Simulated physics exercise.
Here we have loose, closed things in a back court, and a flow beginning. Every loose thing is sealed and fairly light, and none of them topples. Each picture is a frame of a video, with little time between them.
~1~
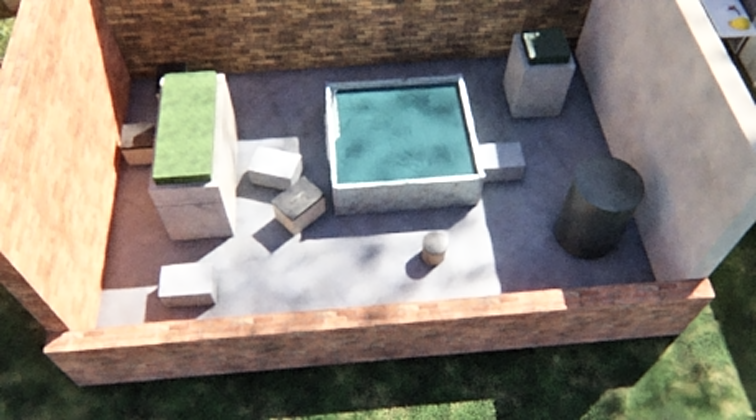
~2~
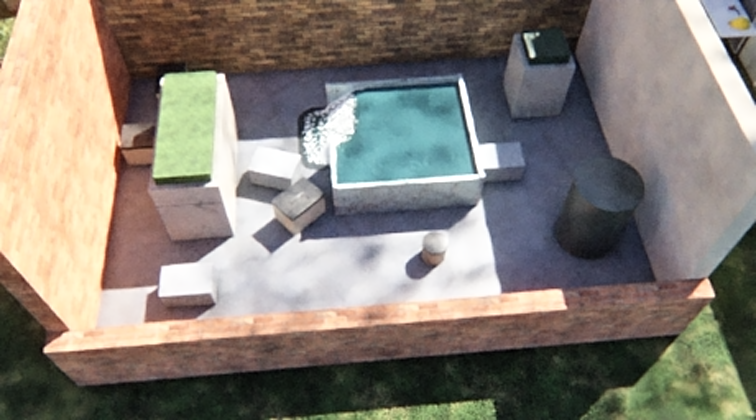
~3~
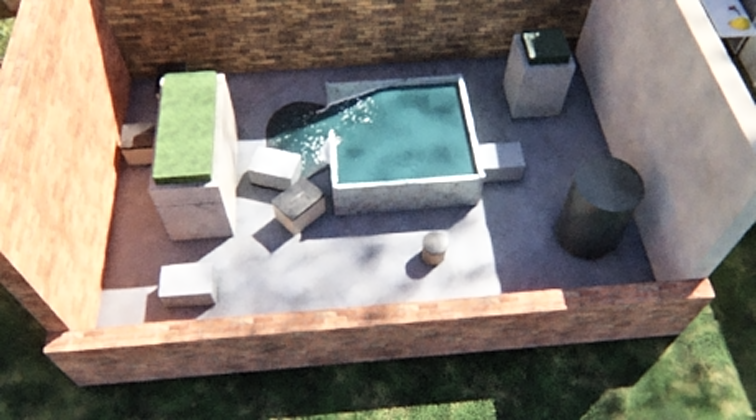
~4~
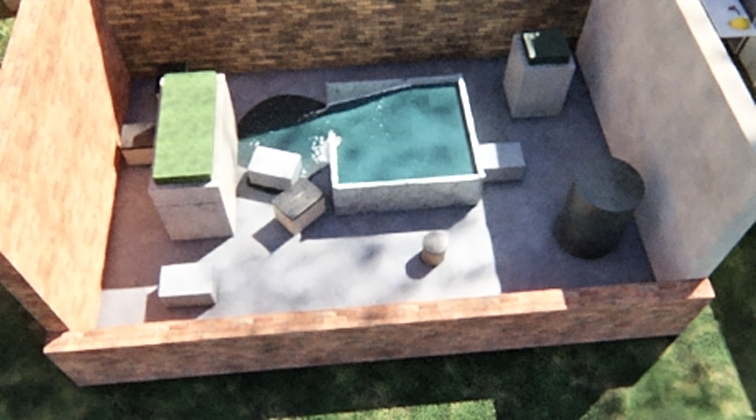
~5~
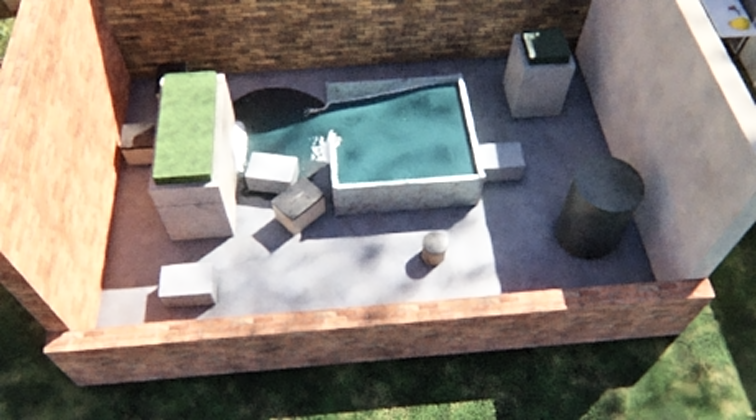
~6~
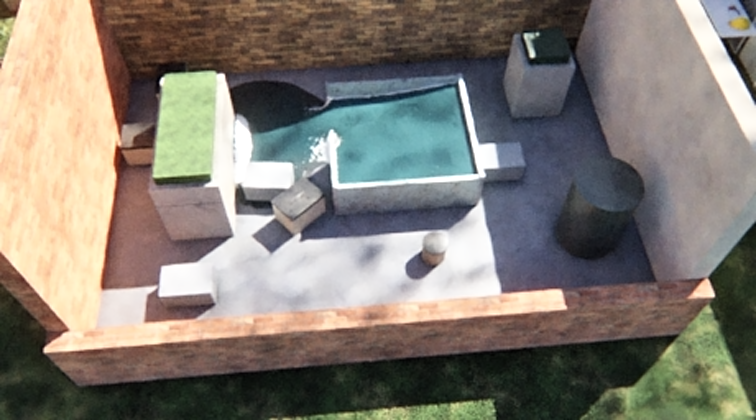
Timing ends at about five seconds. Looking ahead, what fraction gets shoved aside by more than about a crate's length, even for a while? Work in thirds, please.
Portion: One third through two thirds.
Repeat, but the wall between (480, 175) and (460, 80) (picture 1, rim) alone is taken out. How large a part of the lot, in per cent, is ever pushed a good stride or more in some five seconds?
Close to 30 in a hundred.
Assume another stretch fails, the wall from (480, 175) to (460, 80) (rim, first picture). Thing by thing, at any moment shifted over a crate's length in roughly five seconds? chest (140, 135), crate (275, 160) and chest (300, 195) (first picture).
First stays short of it, second stays short of it, third stays short of it.
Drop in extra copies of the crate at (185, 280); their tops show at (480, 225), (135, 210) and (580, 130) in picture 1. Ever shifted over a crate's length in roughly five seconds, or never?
First falls short; second driven off; third falls short.
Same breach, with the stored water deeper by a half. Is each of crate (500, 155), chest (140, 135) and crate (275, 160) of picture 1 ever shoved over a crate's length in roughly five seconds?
Not beyond that, then beyond that, then beyond that.
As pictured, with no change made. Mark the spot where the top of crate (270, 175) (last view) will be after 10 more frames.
About (262, 221).
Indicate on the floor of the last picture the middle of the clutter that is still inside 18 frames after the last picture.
Average floor point: Approx. (295, 234).
A moment on, 0 of 7 are well off their spots; 0 afloat.
Next, 2 of 7 are well off their spots; 2 afloat.
Later, 3 of 7 are well off their spots; 1 afloat.
In the end, 3 of 7 are well off their spots, and 3 have been at some point; 2 afloat.
